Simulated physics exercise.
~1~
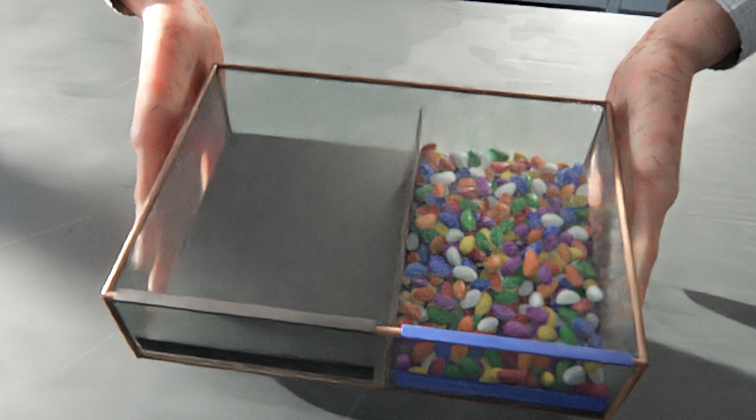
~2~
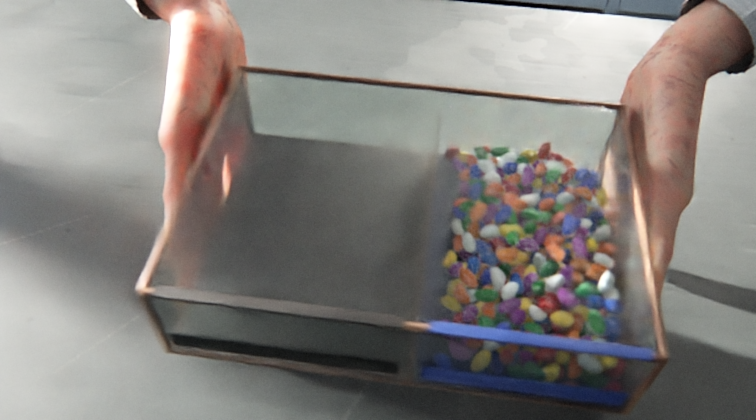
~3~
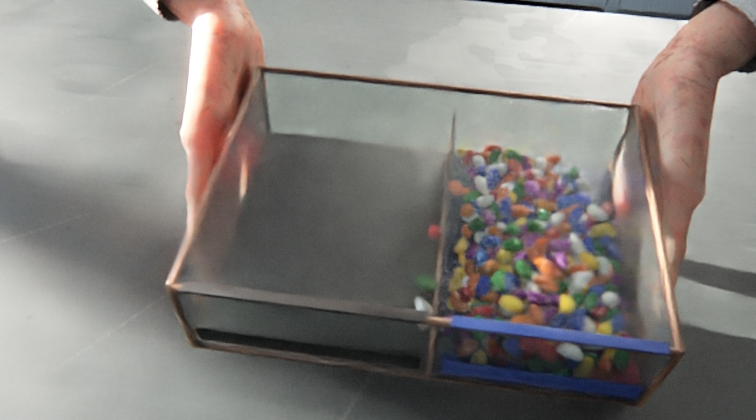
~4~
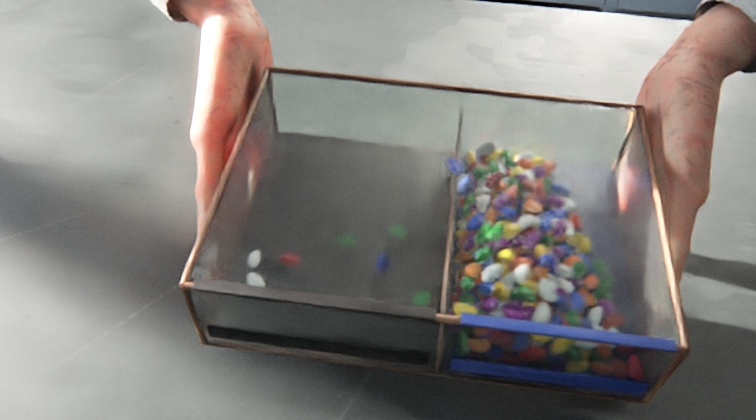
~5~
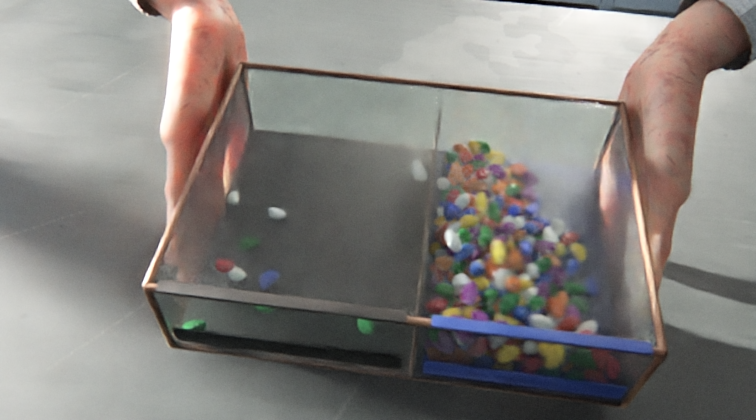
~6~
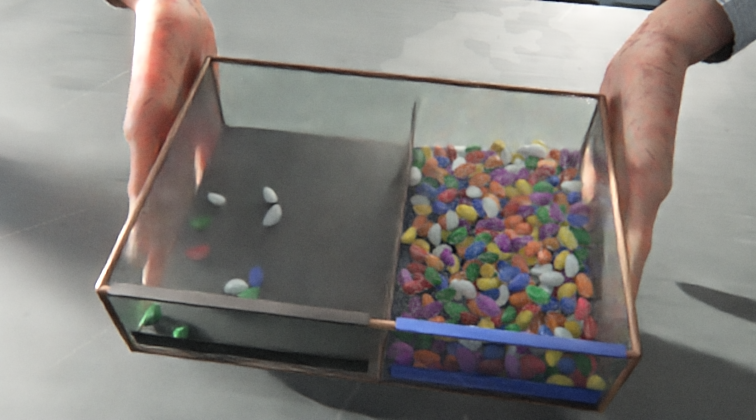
Two hands shook a divided glass box of colorful jelly beans sideways, first right and then back left, and a few beans crossed into the empty left side. At the end, most still filled the right side, marked by a blue strip.
